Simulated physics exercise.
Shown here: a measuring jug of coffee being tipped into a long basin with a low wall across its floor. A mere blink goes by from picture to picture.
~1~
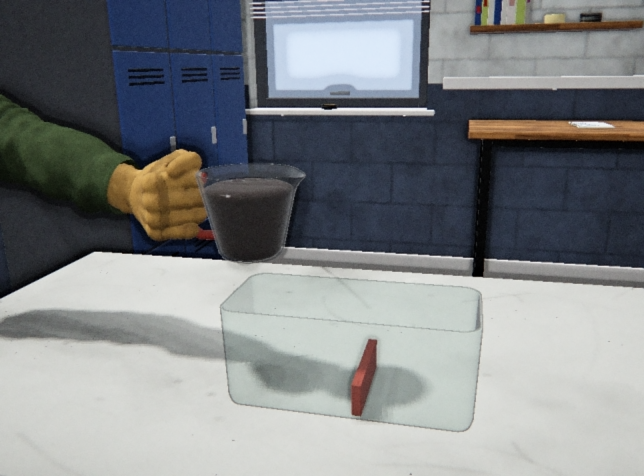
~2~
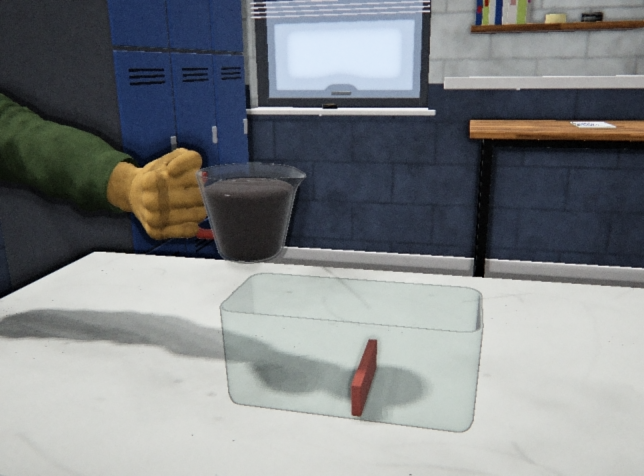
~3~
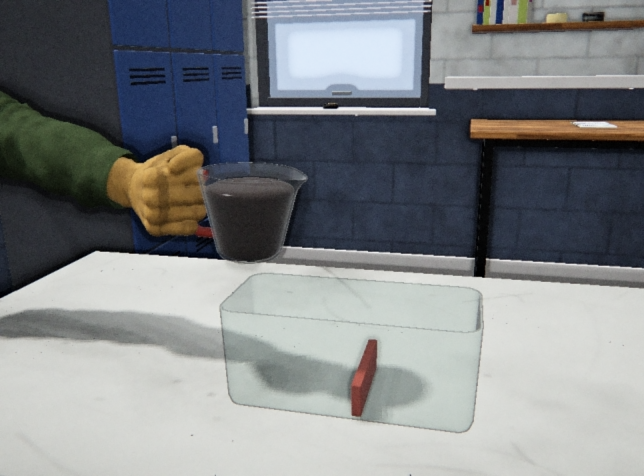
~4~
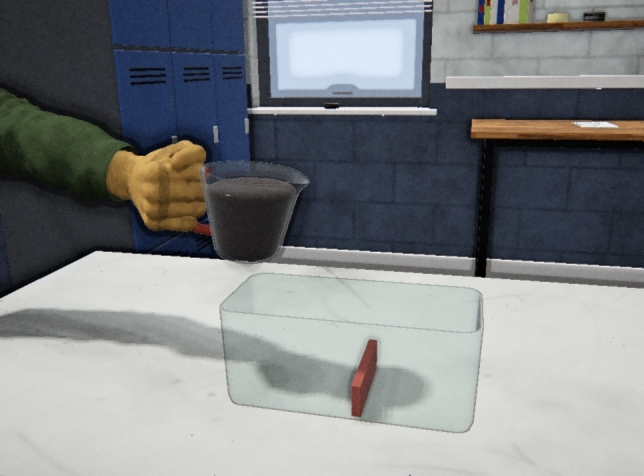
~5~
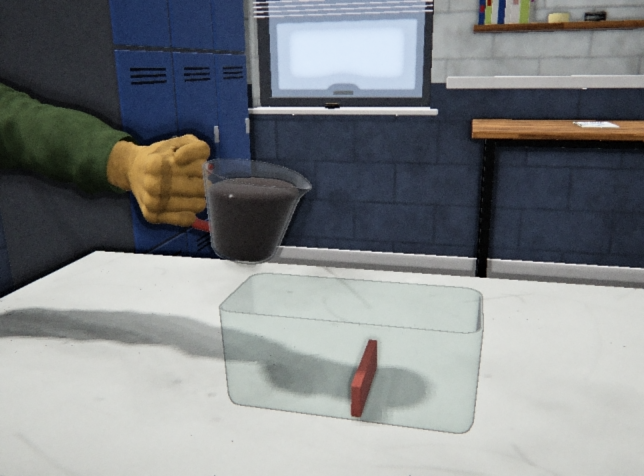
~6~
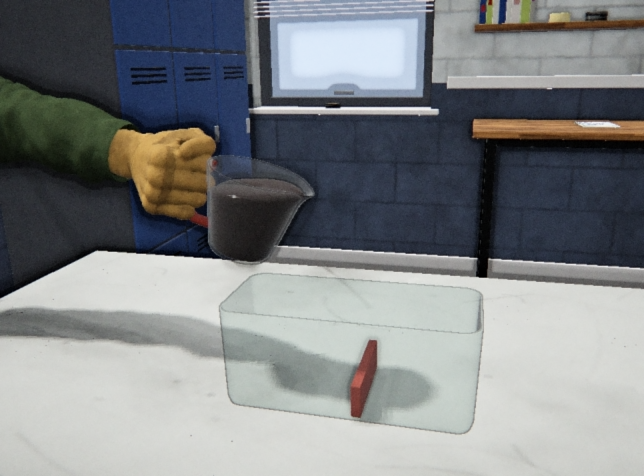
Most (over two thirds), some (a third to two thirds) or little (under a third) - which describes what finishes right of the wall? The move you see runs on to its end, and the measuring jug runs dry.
Little.
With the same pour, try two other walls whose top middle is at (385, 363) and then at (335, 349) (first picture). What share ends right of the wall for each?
You'd get roughly 5 per cent the first time and roughly 55 per cent the second.
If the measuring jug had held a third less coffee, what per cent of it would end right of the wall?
5 per cent or so.
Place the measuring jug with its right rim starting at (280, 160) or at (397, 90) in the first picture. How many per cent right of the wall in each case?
Near 5 % and 70 %.
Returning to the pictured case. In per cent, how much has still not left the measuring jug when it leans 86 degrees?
About 50 per cent.
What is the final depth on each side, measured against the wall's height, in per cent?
The left side sits at 50 per cent and the right side at 20.
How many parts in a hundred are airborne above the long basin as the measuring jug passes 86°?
Estimated at 25 per cent or so.
A moment on, the measuring jug is tipped on its side and 51 per cent is still to pour, 18 is left of the wall and 8 right of it.
Next, the measuring jug is tipped right over and 2 per cent is still to pour, 80 is left of the wall and 15 right of it.
Then the measuring jug is tipped right over and 0 per cent is still to pour, 79 is left of the wall and 19 right of it.
Later the measuring jug is tipped right over and 0 per cent is still to pour, 79 is left of the wall and 19 right of it.
Finally, 79 per cent lies left of the wall, 20 right of it and 1 outside.
